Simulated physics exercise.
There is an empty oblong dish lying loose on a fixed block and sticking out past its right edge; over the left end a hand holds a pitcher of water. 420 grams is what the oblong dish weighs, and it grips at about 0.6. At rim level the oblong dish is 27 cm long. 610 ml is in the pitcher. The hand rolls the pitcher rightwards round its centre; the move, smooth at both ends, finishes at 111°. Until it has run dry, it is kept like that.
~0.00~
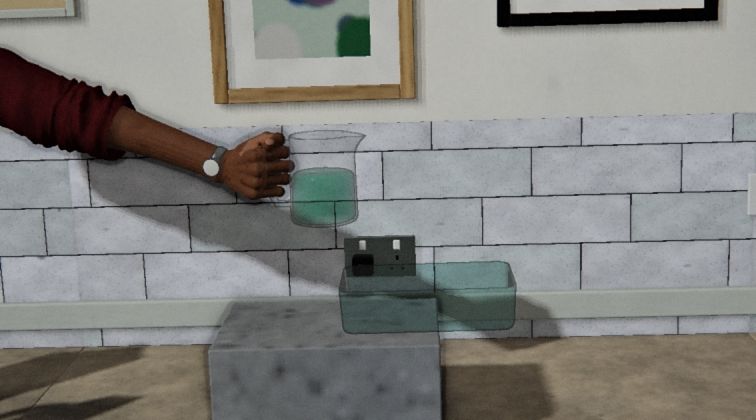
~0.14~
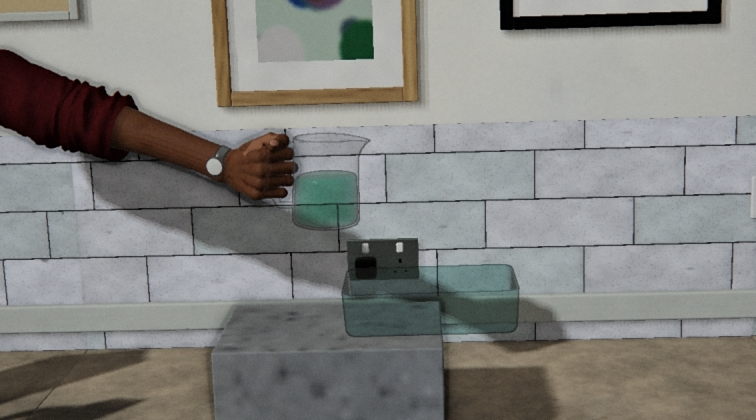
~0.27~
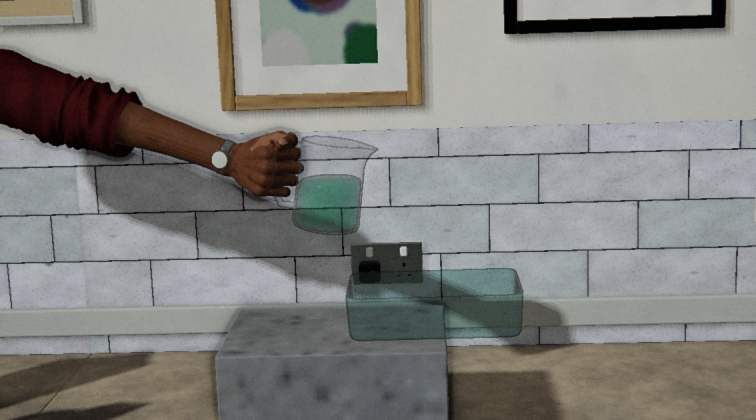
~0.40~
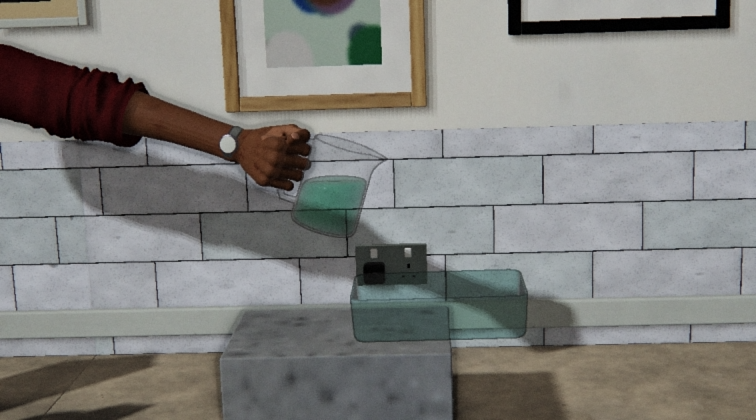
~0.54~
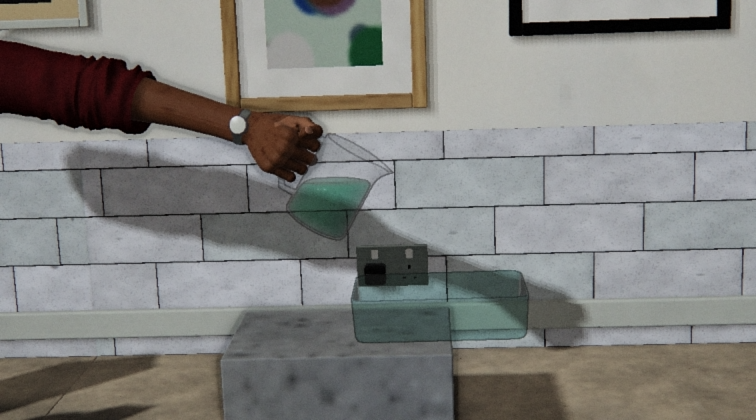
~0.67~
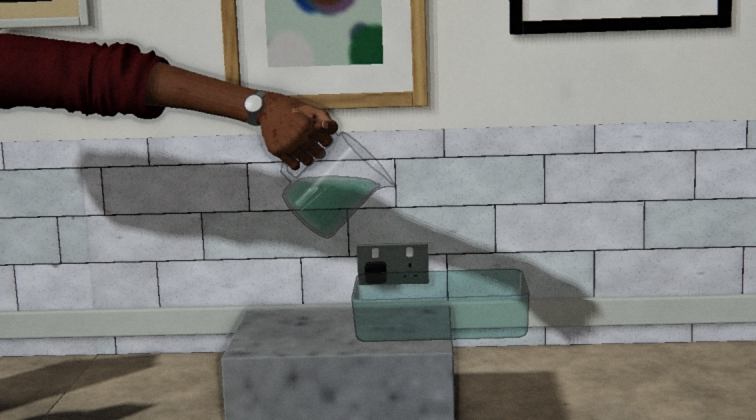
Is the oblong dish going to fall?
No.
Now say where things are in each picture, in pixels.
In the first frame, it leans 0°; its right rim is at (366, 135); the water meets the walls at (292, 173) and (354, 171); the oblong dish's rim runs from (342, 280) to (512, 275); the block's edge is at (439, 346).
In the second frame, it leans 2°; its right rim is at (371, 139); the water meets the walls at (295, 177) and (357, 174).
In the third frame, it leans 8°; its right rim is at (379, 148); the water meets the walls at (299, 180) and (361, 179).
In the fourth frame, it leans 18°; its right rim is at (388, 159); the water meets the walls at (301, 183) and (367, 181).
In the fifth frame, it leans 31°; its right rim is at (394, 172); the water meets the walls at (295, 190) and (372, 182).
In the sixth frame, it leans 46°; its right rim is at (396, 186); the water meets the walls at (288, 185) and (380, 183).
After 1.08 s the tilt is 89° and 68 per cent is still to pour; the oblong dish lies level with 11 per cent in it.
After 1.37 s the tilt is 108° and 18 per cent is still to pour; the oblong dish lies level with 59 per cent in it.
After 1.68 s the tilt is 111° and 1 per cent is still to pour; the oblong dish lies level with 89 per cent in it.
After 2.02 s the tilt is 111° and 0 per cent is still to pour; the oblong dish lies level with 91 per cent in it.
In the end the oblong dish lies level with 91 per cent in it.
